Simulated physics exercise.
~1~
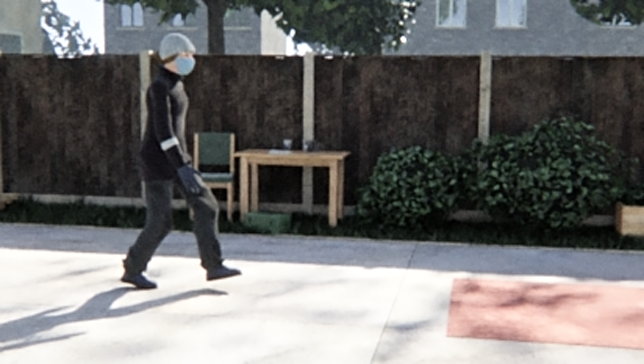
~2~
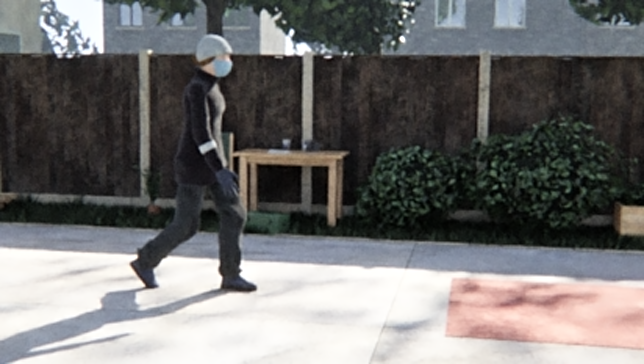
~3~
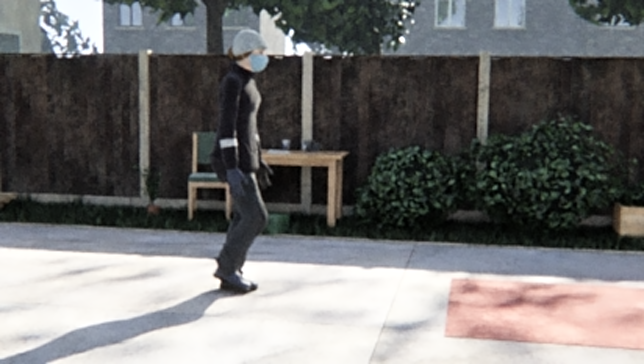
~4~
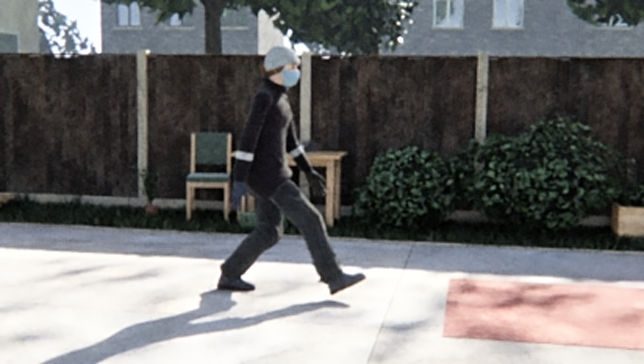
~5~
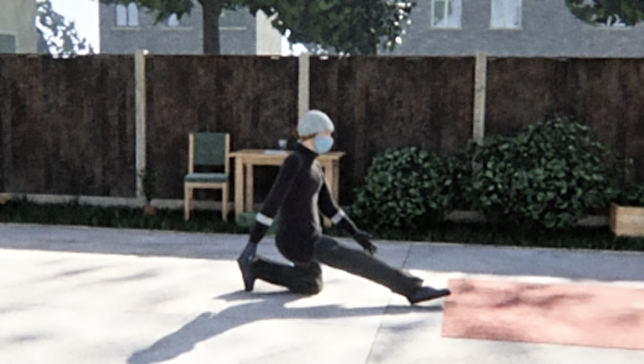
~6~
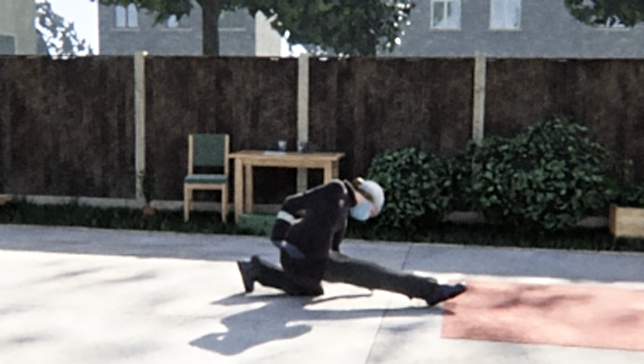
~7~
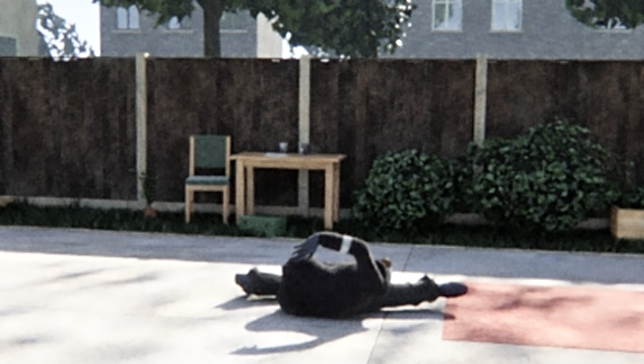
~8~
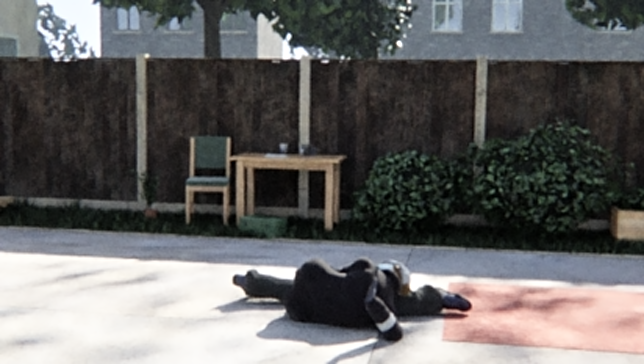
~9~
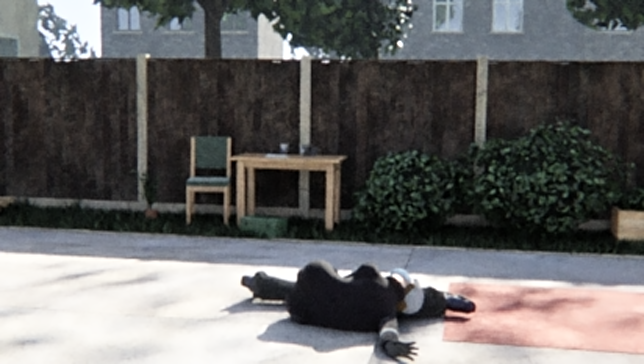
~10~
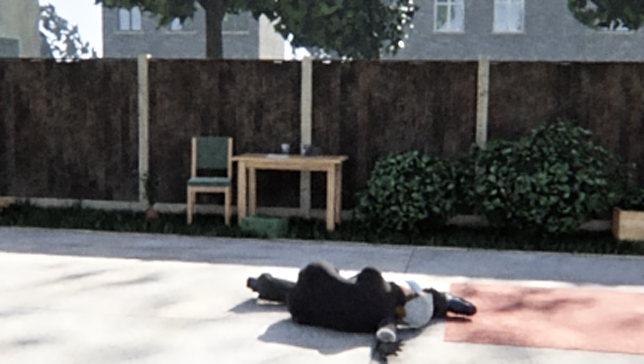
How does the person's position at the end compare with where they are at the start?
At the start the person is upright on the left side, in front of the fence near the chair. By the end they are farther right and lower in the view, lying on the paving beside the red mat.
